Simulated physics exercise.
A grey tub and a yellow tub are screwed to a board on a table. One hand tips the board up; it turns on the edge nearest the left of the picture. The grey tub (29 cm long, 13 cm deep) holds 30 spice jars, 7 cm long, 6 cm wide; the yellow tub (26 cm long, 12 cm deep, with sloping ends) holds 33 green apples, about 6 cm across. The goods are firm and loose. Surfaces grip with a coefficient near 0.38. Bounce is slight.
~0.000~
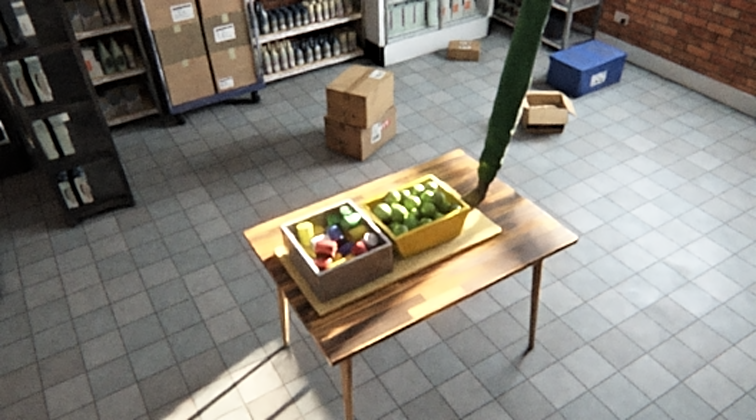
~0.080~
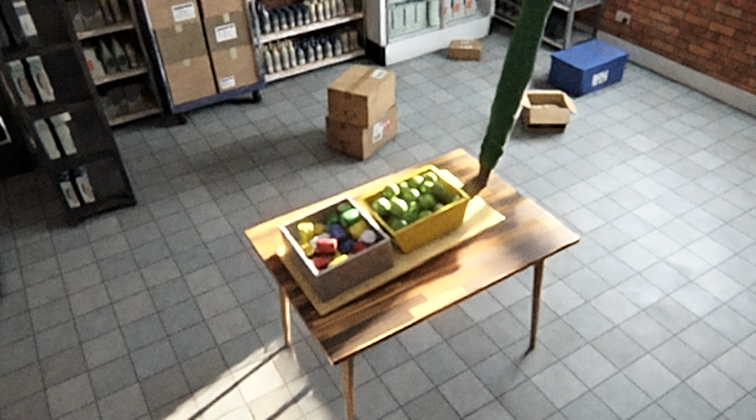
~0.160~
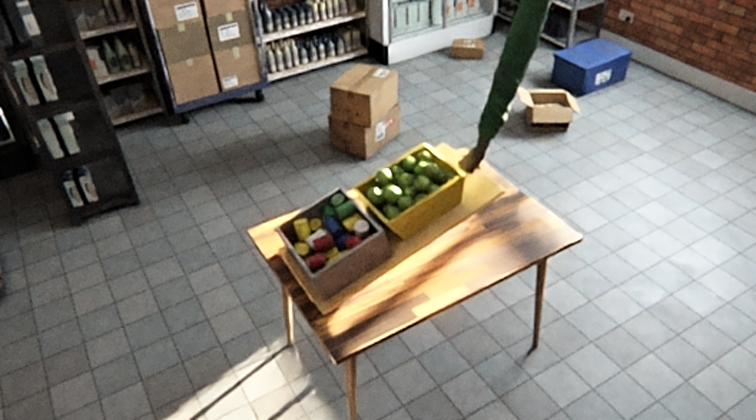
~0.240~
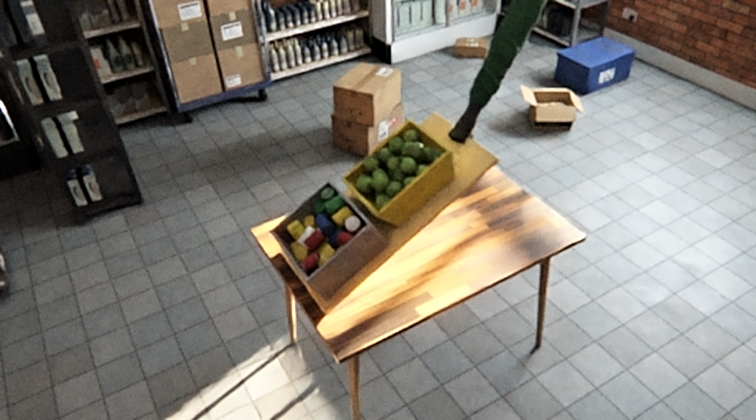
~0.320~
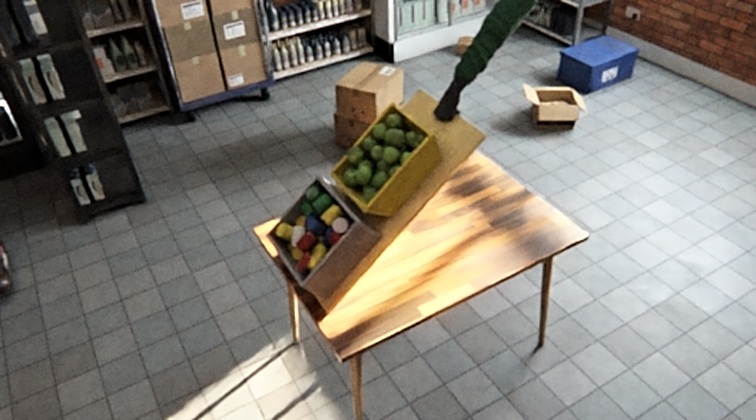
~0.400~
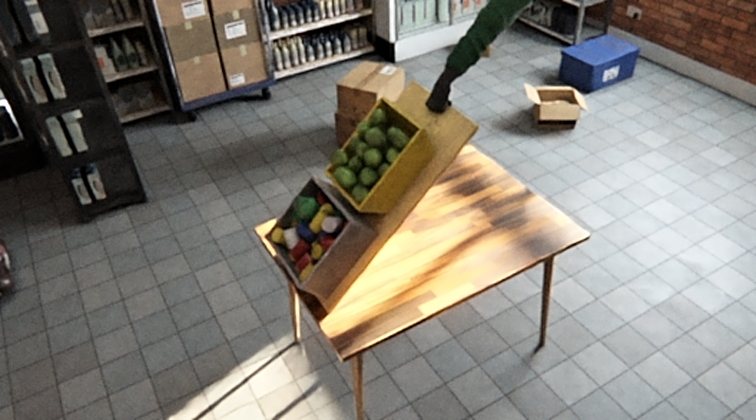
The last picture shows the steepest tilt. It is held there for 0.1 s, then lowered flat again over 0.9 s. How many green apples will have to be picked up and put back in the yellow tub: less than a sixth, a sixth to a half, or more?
It sheds a sixth to a half of them.
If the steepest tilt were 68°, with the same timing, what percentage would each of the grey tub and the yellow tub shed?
Then grey tub 50, yellow tub 100 per cent.
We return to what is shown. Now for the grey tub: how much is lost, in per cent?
Grey tub 10 per cent.
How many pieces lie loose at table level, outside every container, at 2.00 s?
Roughly 1.
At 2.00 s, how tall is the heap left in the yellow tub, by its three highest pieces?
Roughly 17 cm high.
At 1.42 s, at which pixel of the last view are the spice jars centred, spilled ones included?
Around (338, 254).
After 0.66 s, tilt 38°; grey tub 29 in, 1 out and yellow tub 28 in, 5 out.
After 0.98 s, tilt 19°; grey tub 28 in, 2 out and yellow tub 23 in, 10 out.
After 1.42 s, tilt 0°; grey tub 28 in, 2 out and yellow tub 23 in, 10 out.
When it is over (at 2.00 s), grey tub 28 in, 2 out and yellow tub 23 in, 10 out. Asked share, 10 of 33, 30 per cent.
